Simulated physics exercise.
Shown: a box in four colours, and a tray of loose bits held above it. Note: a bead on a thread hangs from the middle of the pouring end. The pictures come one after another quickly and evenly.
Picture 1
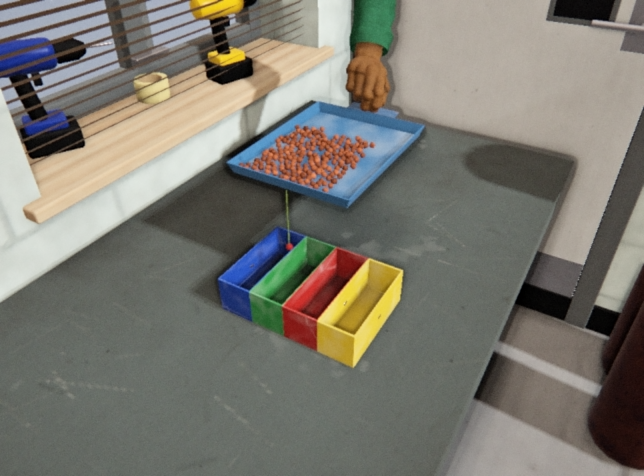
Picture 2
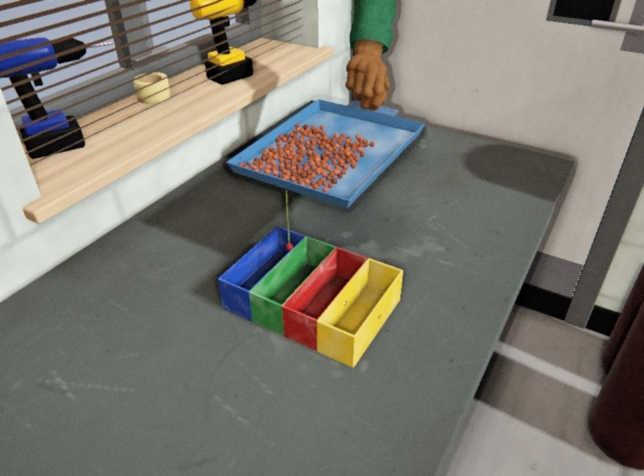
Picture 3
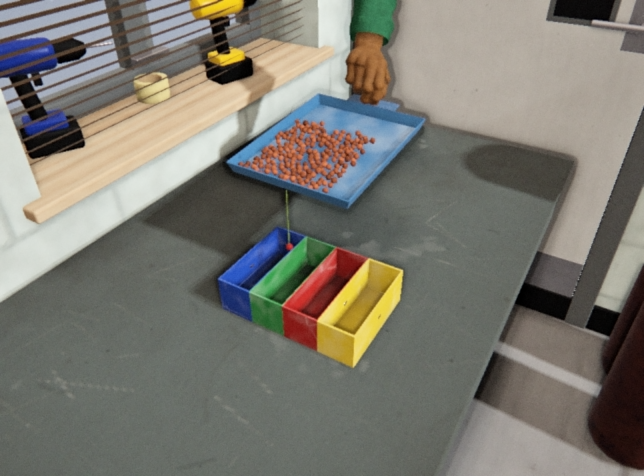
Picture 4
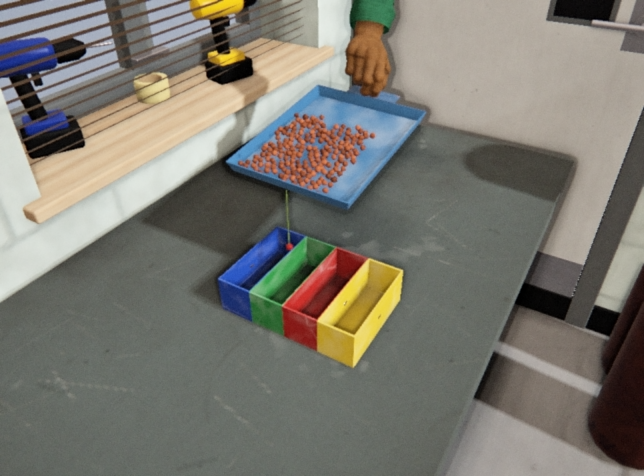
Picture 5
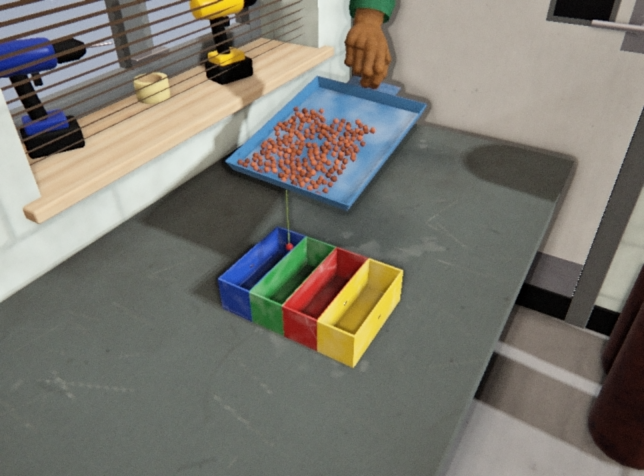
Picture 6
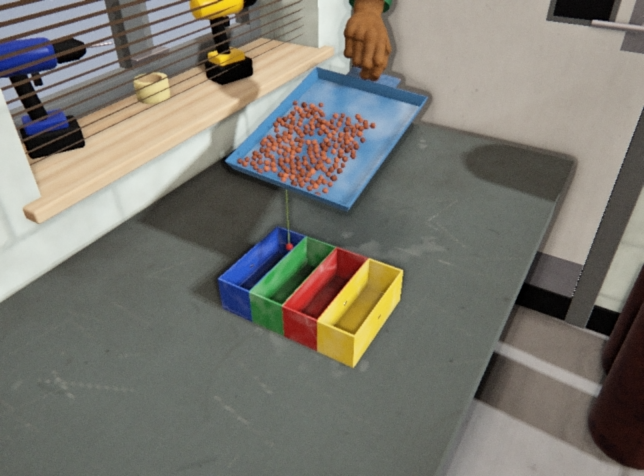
The clip opens with a hand holding a blue tray of reddish-brown pellets level above a box with blue, green, red and yellow compartments. The hand then gradually raises the tray's far end, tilting it slightly toward the box, while the pellets stay on the tray and the box remains still.
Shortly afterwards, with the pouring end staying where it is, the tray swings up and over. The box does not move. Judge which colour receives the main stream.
Receiving the main stream: Red.
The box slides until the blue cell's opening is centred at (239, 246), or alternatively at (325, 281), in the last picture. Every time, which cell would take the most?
Run one gives that yellow cell; run two gives that blue cell.
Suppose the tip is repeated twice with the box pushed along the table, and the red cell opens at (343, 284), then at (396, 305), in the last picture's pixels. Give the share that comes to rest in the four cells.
Estimates in order: 90 percent, 60 percent.
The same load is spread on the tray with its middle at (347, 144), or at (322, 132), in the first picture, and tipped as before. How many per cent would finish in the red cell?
Estimate: 50 % first, 40 % second.
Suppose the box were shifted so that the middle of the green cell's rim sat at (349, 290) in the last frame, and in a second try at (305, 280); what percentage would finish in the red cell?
It would be roughly 0 per cent, followed by roughly 40 per cent.
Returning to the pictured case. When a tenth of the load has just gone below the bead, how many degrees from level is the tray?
That happens at around 100°.
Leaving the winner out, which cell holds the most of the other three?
Second best is that green cell.
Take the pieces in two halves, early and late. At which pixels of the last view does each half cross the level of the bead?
I'd say around (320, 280) at first, then around (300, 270).
Soon, tray tipped steeply; nearly all on the tray; a stray few falling or outside the box.
A while on, tray tipped past a quarter turn; about a quarter on the tray; about a quarter in the red cell; a small part in the yellow cell; a small part in the green cell; a stray few in the blue cell; about half falling or outside the box.
Towards the end, tray tipped past a quarter turn; about half in the red cell; about a quarter in the green cell; a small part in the blue cell; a small part in the yellow cell; a stray few falling or outside the box.
Finally, tray tipped past a quarter turn; about half in the red cell; about a quarter in the green cell; a small part in the blue cell; a small part in the yellow cell; a stray few outside the box.
